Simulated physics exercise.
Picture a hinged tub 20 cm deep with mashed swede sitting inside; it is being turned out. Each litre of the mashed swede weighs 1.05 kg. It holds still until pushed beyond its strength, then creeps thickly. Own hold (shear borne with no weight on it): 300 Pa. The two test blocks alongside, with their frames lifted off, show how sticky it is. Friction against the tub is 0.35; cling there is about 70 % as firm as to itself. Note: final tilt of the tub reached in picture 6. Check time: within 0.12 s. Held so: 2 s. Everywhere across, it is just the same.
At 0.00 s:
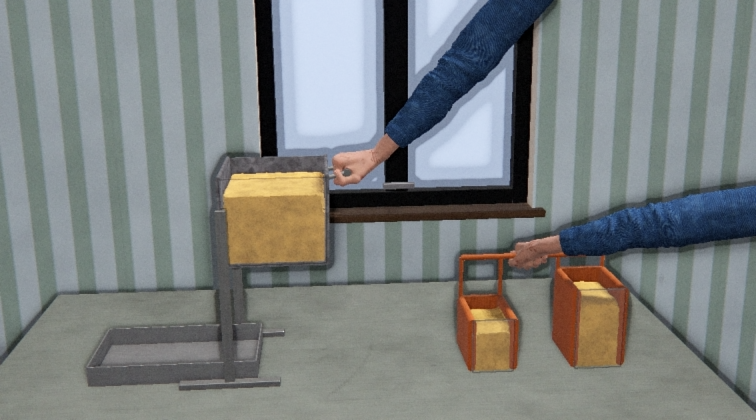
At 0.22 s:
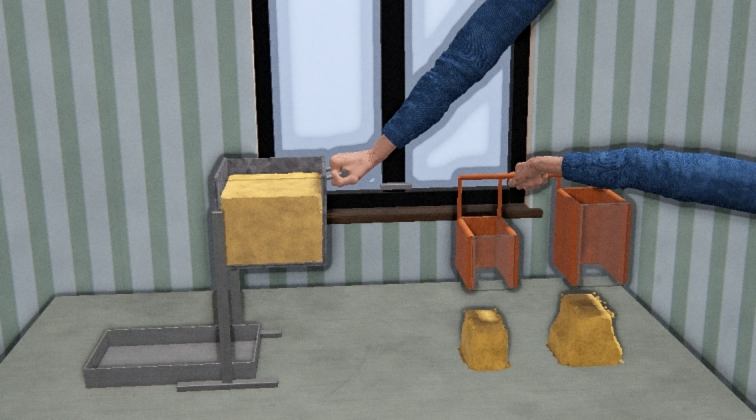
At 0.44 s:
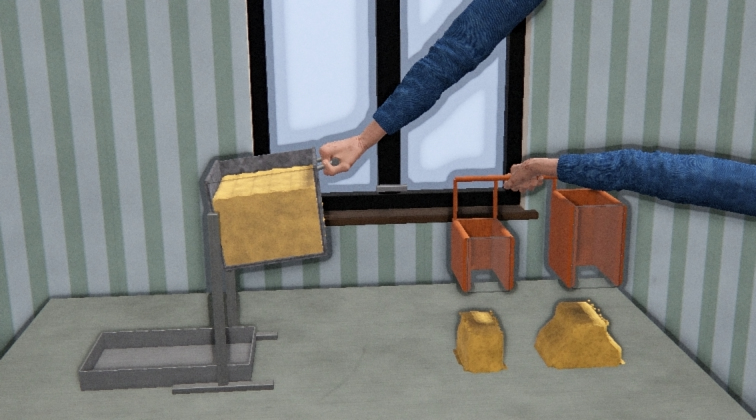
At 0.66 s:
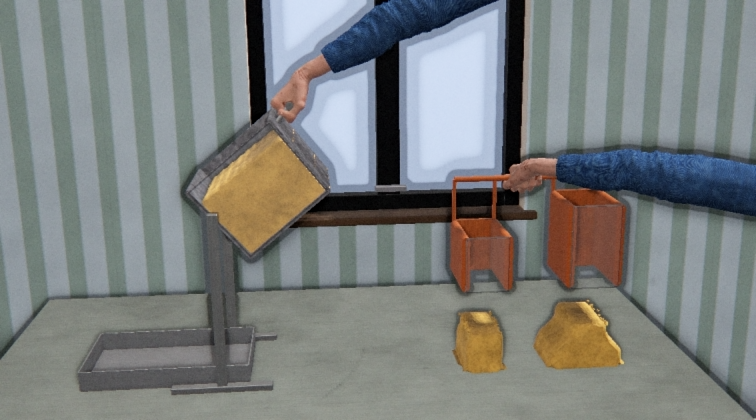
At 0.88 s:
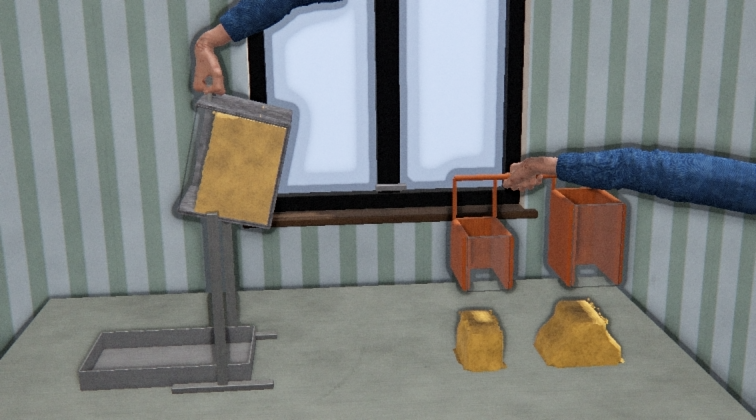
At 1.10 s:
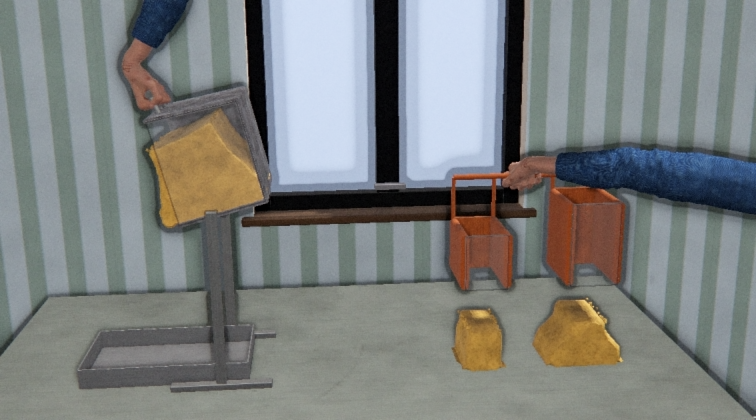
By a window, a hand lifts moulds off yellow mash, then another tilts a tub leftward.
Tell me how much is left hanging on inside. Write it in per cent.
Roughly 22 % is left.
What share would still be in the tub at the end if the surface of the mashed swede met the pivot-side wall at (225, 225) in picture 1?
Then roughly 50 %.
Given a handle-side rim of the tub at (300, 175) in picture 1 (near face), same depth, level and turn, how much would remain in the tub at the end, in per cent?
It would be near 35 %.
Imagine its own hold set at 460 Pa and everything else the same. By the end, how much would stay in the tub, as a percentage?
Around 30 per cent.
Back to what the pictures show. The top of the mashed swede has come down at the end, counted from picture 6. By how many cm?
Roughly 15 cm.
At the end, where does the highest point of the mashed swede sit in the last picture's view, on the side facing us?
It ends up highest close to (209, 190).
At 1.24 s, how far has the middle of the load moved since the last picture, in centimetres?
11 cm.
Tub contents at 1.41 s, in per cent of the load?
Some 25 per cent.
After 1.24 s, the tub is at 103 degrees and holds 48 %.
After 1.41 s, the tub is at 103 degrees and holds 27 %.
After 1.58 s, the tub is at 103 degrees and holds 23 %.
After 1.75 s, the tub is at 103 degrees and holds 22 %.
After 3.10 s, the tub is at 103 degrees and holds 22 %.
